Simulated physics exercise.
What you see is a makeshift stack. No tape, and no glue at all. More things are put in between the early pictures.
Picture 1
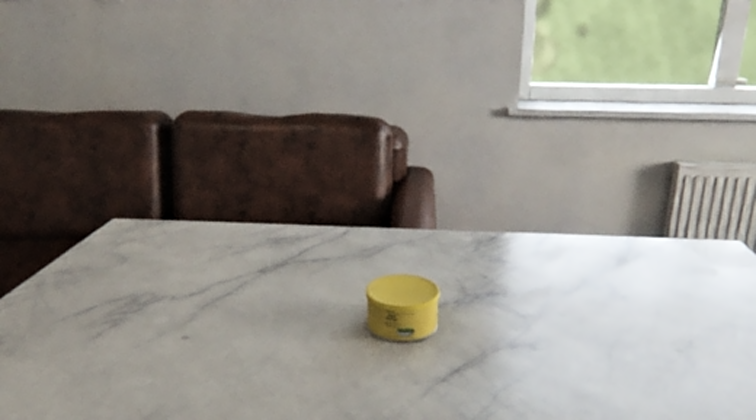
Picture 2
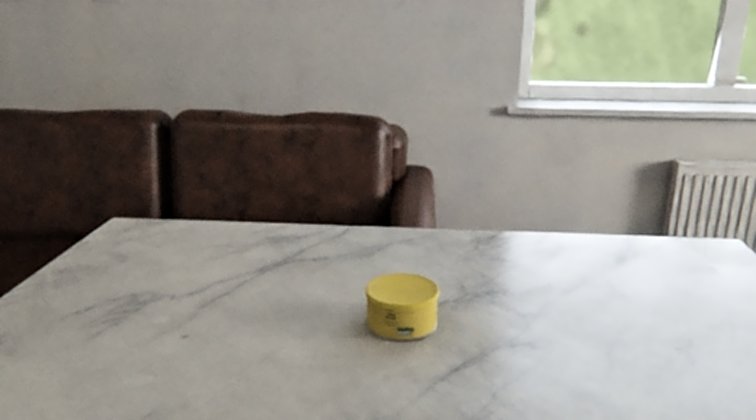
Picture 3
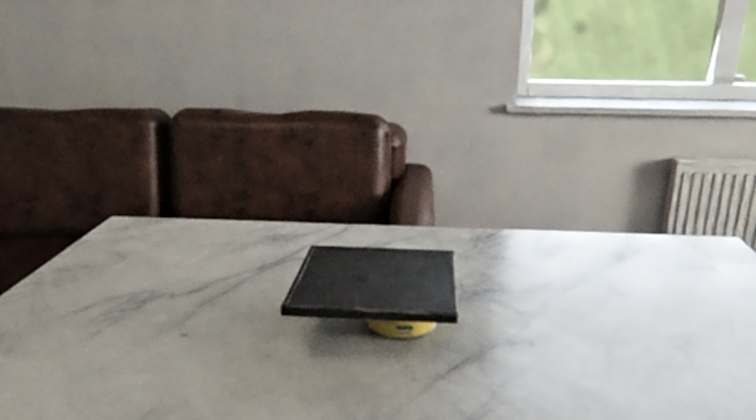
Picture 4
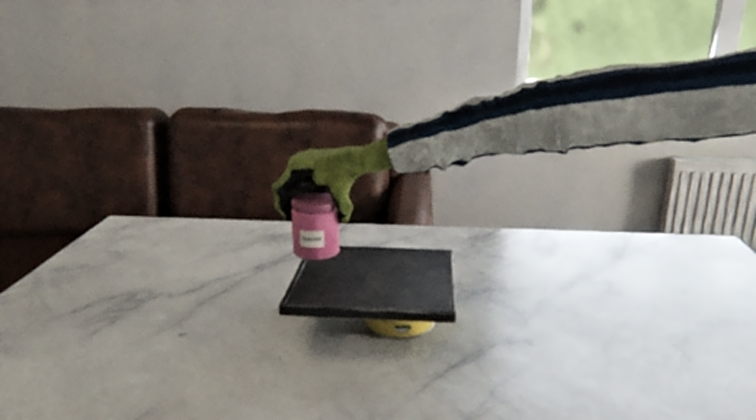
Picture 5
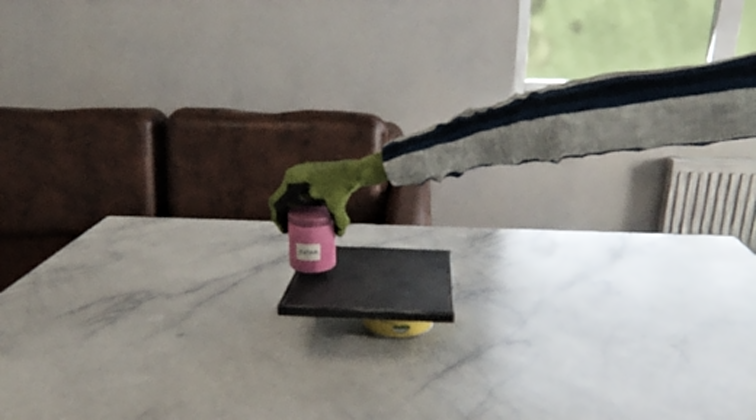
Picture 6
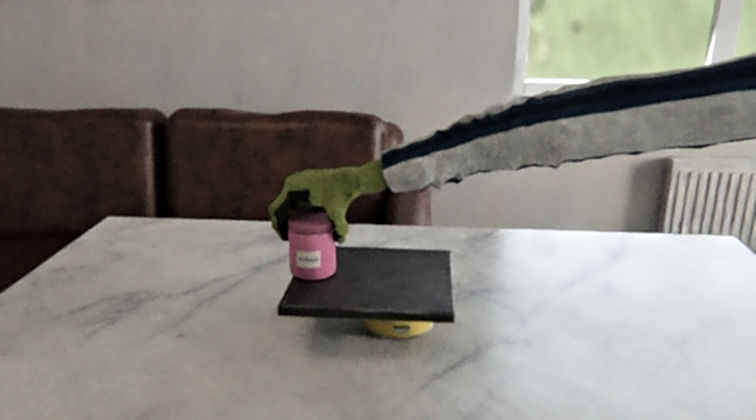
The footage shows a yellow tub on a marble table, then a flat black lid resting off-centre on top of it, before a green-gloved hand reaches in from the right and lowers a pink jar onto the lid's left side.
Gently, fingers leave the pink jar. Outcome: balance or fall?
Fall.
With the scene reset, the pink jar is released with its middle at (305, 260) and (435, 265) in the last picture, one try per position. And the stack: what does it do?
First case: It collapses; second case: It remains standing.
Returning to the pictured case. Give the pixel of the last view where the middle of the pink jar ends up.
Look around (243, 293) in the final frame.
Then, 0.30 s on from there, pink jar now fallen; black lid turned 39° from how it was put.
Then, 0.40 s on from there, black lid turned 29° from how it was put.
Then, 0.60 s on from there, black lid turned 7° from how it was put.
In the end, fallen, pink jar; moved from the start, black lid; yellow tub unmoved. At the end, from the last picture's camera, pink jar near (244, 293). The stack gives way.
